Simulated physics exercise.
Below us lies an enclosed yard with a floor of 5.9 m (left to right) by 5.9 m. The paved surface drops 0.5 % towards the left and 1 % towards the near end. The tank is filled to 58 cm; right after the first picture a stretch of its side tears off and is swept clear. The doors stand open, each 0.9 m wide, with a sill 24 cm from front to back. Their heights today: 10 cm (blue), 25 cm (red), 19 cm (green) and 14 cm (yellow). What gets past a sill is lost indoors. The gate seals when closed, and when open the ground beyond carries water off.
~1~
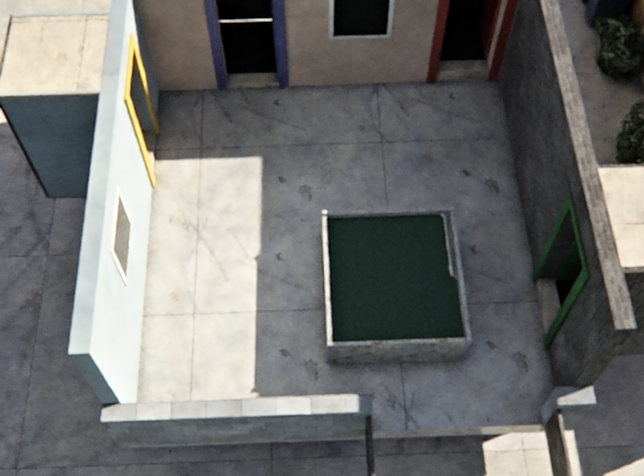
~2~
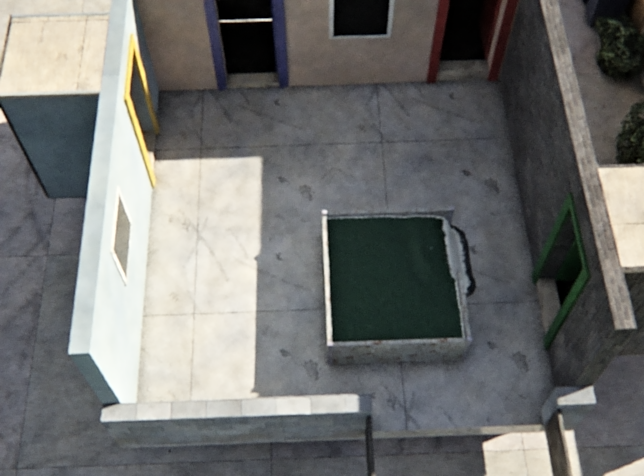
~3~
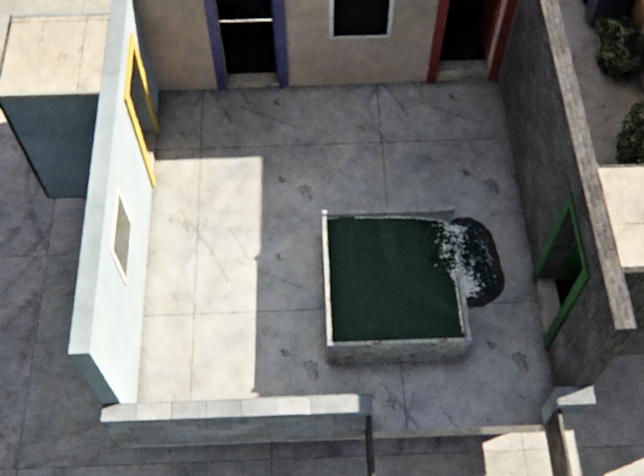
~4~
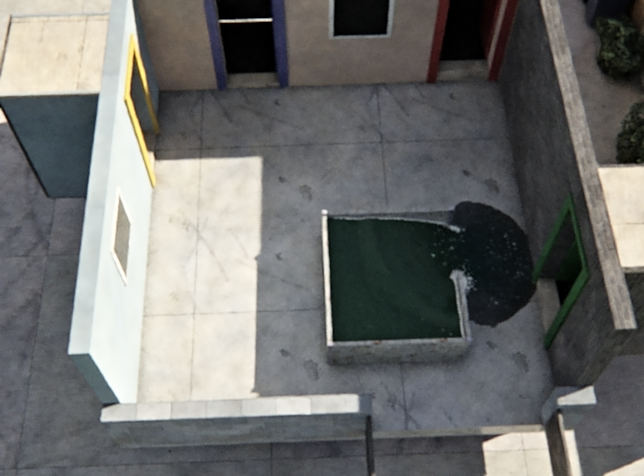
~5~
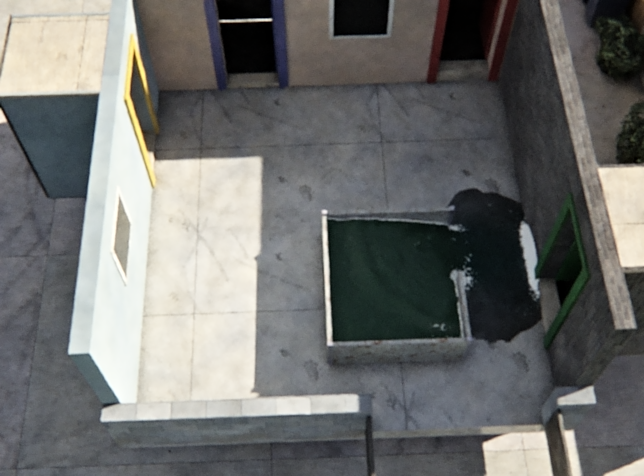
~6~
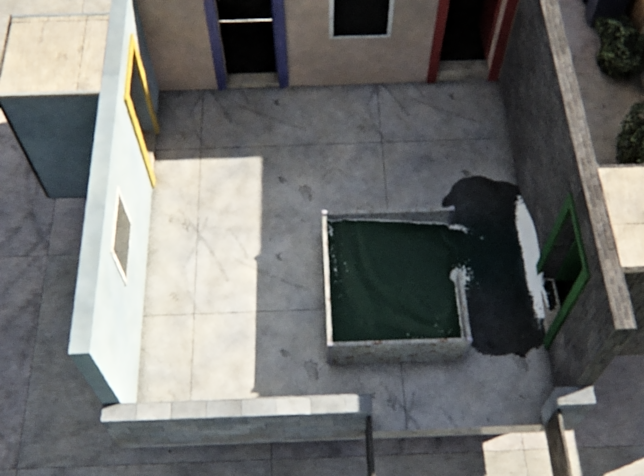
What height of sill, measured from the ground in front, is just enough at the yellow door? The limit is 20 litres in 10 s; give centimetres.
Close to 7 cm is just enough.
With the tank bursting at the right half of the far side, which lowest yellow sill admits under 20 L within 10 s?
Some 10.5 cm.
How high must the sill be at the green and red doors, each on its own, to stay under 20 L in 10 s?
Roughly 20 cm at green and 18 cm at red.
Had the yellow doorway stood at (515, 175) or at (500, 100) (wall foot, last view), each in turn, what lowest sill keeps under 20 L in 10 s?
About 12.5 and 13.0 cm.
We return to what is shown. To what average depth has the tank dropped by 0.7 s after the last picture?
Roughly 41 cm on average.
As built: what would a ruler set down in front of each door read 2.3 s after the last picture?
In cm: Blue 0, red 22, green 17, yellow 0.
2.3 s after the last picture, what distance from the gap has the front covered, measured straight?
Roughly 4.0 m.
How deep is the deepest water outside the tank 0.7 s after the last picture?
Roughly 40 cm.
Then, 0.7 s after the last picture water covers 10 % of the floor, deepest (40 cm) near (524, 259); it has not reached the yellow door.
Then, 2.3 s after the last picture water covers 30 % of the floor, deepest (26 cm) near (524, 259); it has not reached the yellow door.
Then, 9.3 s after the last picture water covers 85 % of the floor, deepest (12 cm) near (136, 423); 7 cm at the yellow door, 0 litres in over its 14 cm sill.
At the yellow door as built, the water peaked near 10 cm, 4.9 s after the last picture.
With a sill of 5.5 cm, 38 litres would have come in within the 10 s; with 7.5 cm, 13 litres. So under 20 litres takes about 7 cm.
